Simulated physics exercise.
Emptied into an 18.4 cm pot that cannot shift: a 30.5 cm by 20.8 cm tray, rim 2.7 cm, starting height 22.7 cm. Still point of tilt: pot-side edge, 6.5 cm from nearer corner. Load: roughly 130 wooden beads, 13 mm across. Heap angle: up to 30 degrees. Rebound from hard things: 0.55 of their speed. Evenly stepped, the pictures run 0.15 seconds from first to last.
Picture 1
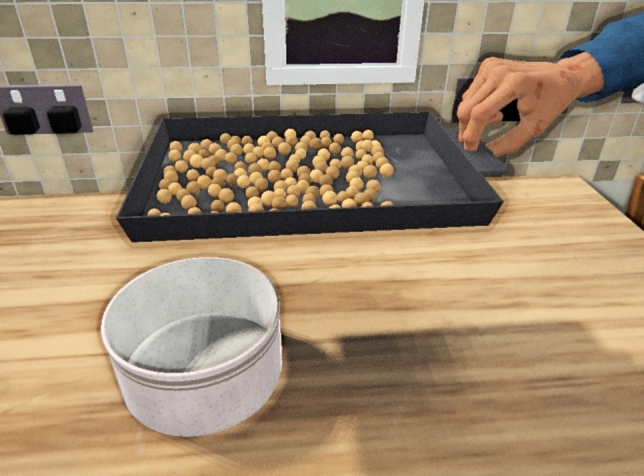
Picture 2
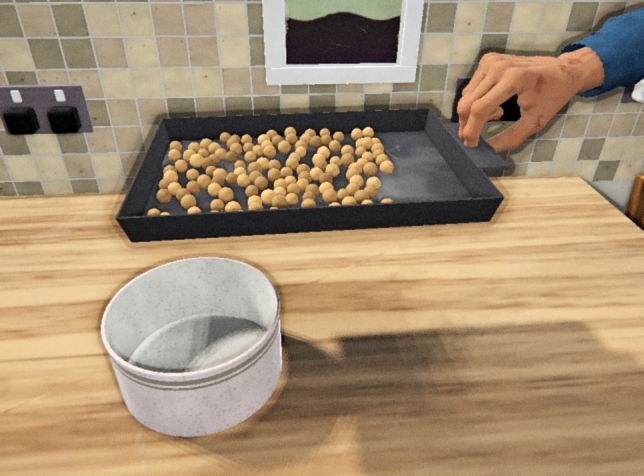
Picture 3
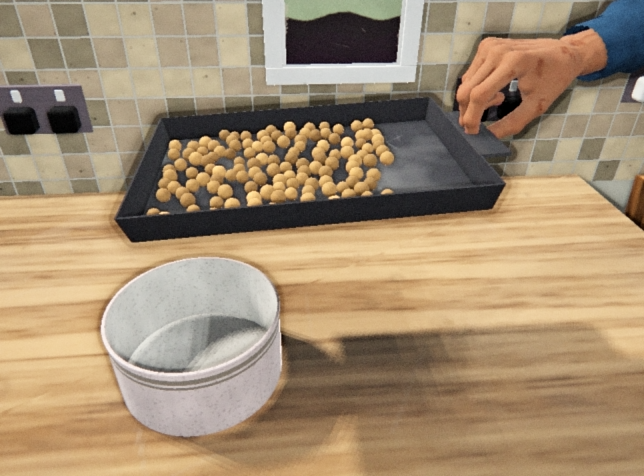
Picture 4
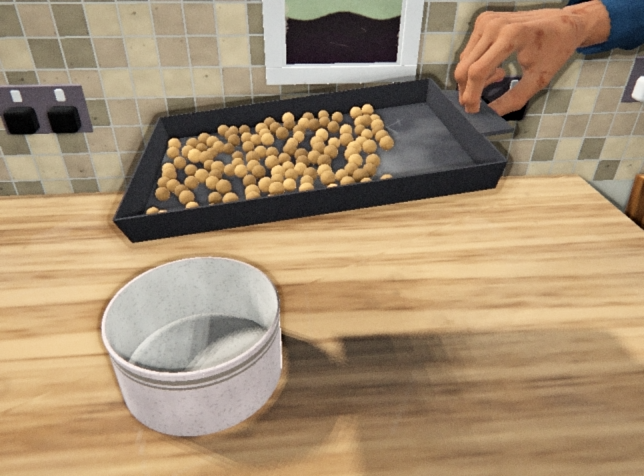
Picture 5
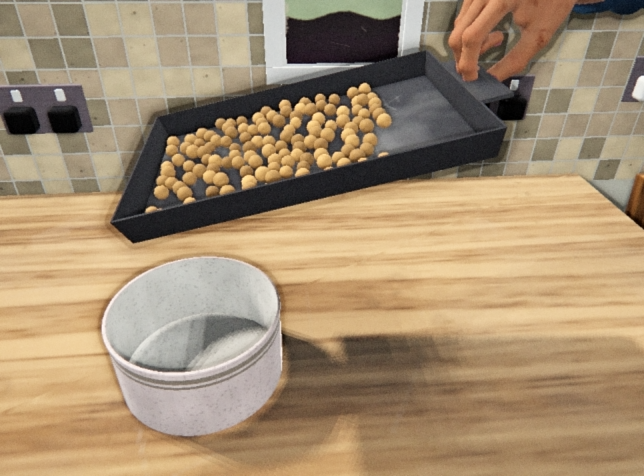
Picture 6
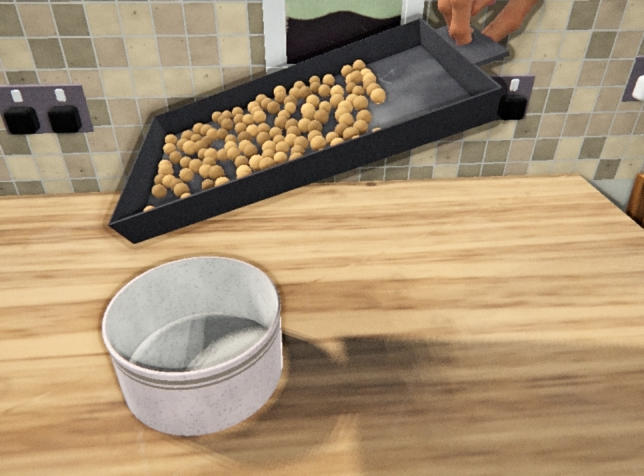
At first, a dark tray of small round wooden beads sits level on a wooden counter behind a round, pale pot, with a hand at its right end. The hand slowly raises that end, then lifts it higher, tilting the tray down toward the left while the beads stay bunched together.
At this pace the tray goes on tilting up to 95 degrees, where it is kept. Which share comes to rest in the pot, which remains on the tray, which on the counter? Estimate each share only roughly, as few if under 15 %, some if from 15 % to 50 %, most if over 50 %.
Roughly: Pot few, left on the tray few, counter most.
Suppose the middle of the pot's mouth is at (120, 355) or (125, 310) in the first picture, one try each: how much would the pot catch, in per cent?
About 45 percent the first time and about 65 percent the second.
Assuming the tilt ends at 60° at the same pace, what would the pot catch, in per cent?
Around 0 in a hundred.
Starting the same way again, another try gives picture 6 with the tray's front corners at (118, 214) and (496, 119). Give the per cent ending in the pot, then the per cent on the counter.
Pot 10 % / counter 90 %.
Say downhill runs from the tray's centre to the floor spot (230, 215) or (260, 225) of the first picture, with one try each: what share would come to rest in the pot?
Around 30 % for the first direction, around 45 % for the second.
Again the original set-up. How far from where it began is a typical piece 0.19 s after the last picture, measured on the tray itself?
About 3 cm.
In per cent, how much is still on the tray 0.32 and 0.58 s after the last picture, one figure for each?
In turn: 100, 5.
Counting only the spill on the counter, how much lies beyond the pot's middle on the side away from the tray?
Some 100 per cent of the spill lies beyond the centre.
Then, 0.19 s after the last picture, tilt 58 degrees; the tray holds 100 %, the pot 0 %.
Then, 0.32 s after the last picture, tilt 85 degrees; the tray holds 100 %, the pot 0 %.
Then, 0.58 s after the last picture, tilt 95 degrees; the tray holds 5 %, the pot 0 %.
In the end, pot 5 %, tray 0 %, counter 95 %.
